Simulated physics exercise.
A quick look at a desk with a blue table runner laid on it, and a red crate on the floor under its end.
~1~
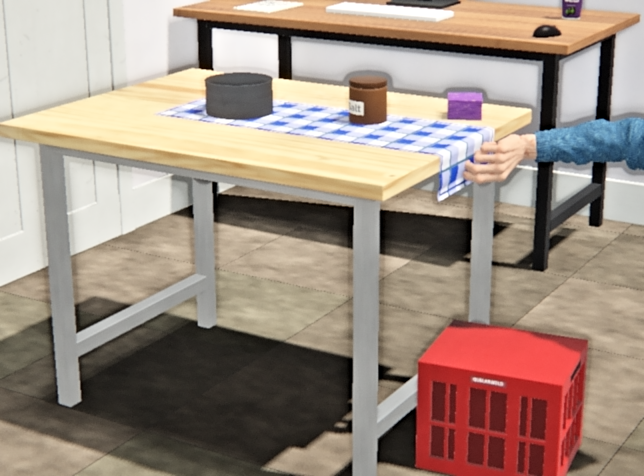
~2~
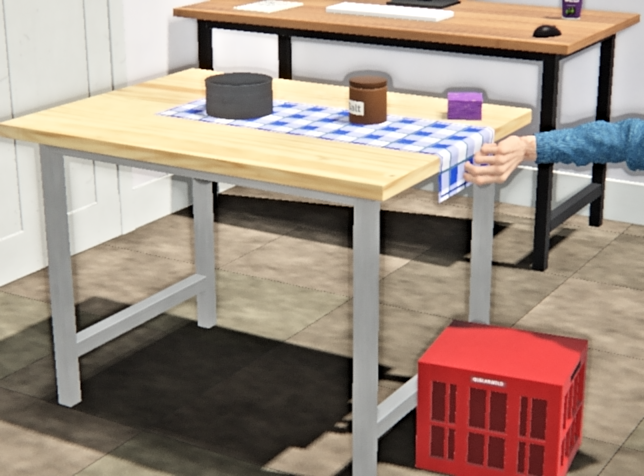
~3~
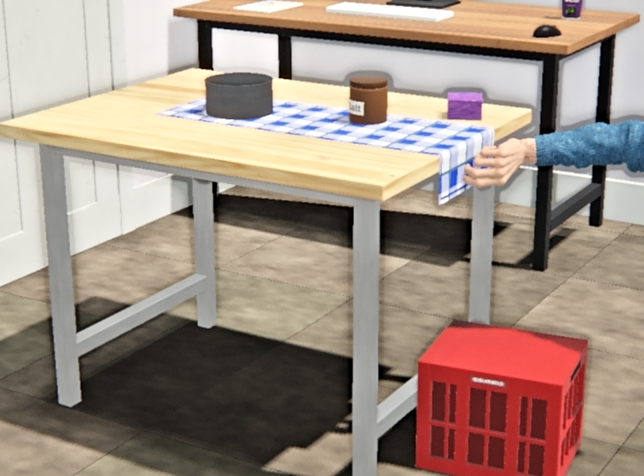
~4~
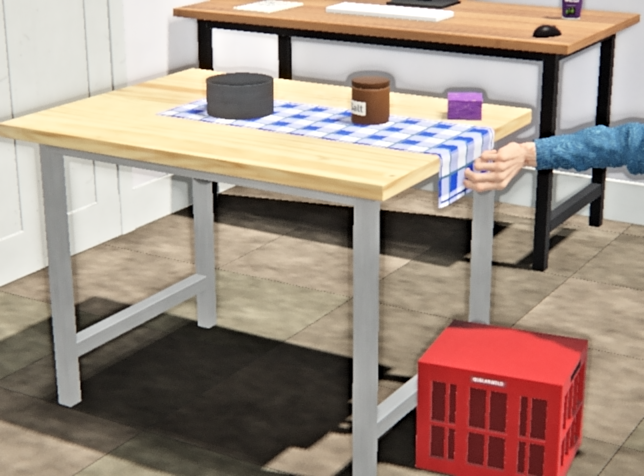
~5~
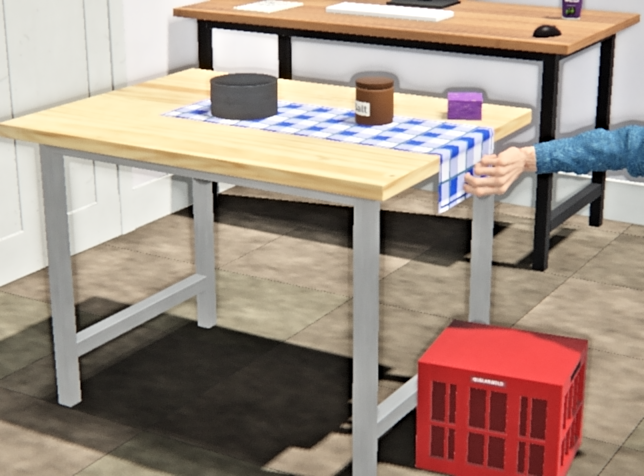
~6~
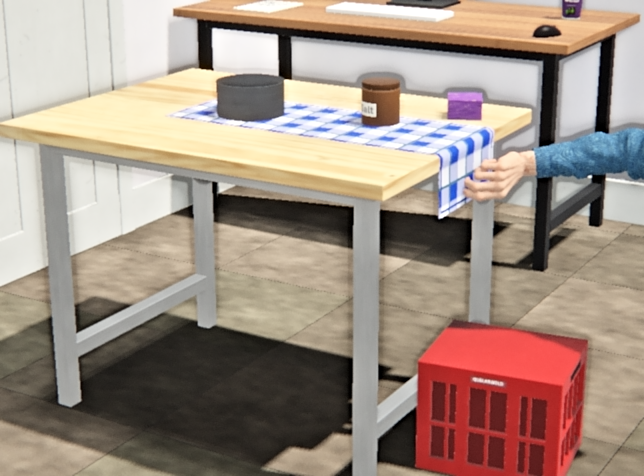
In a room with pale walls and grey floor tiles, a light wooden table is seen from slightly above by a still camera. A blue-and-white checked runner lies under a dark pot and a brown jar, with a purple block beside it and a red crate below right. A blue-sleeved hand slowly draws the runner's overhanging end downward, and the pot and jar shift slightly right while the block stays put.
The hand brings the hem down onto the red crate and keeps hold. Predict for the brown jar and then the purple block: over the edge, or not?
Prediction - brown jar: Over; purple block: Not over.
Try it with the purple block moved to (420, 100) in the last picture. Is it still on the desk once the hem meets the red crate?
In that case it remains up there.
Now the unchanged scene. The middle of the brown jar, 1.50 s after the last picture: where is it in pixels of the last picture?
Roughly at (487, 120).
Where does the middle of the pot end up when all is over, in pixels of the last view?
About (375, 113).
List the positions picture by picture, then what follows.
In the first picture, table runner end (438, 201); brown jar (368, 79); purple block (465, 96); pot (239, 79); top of the crate (514, 365).
In the second picture, table runner end (439, 202), far hem (154, 115); purple block (465, 96); purple block stands beside the cloth.
In the third picture, table runner end (439, 205); brown jar (369, 79).
In the fourth picture, table runner end (439, 208), far hem (155, 115); purple block (465, 96).
In the fifth picture, table runner end (439, 213); brown jar (375, 80).
In the sixth picture, table runner end (439, 218), far hem (164, 116); brown jar (381, 81); purple block (465, 96); top of the crate (514, 365).
Then, 0.70 s on from there, hem going down; jar carried along near (428, 108); block in place.
Then, 1.50 s on from there, hem going down; jar tipping at the edge near (487, 120); block in place.
In the end, hem on the crate; jar down below near (529, 302); block in place. The brown jar falls off and the purple block remains up there.
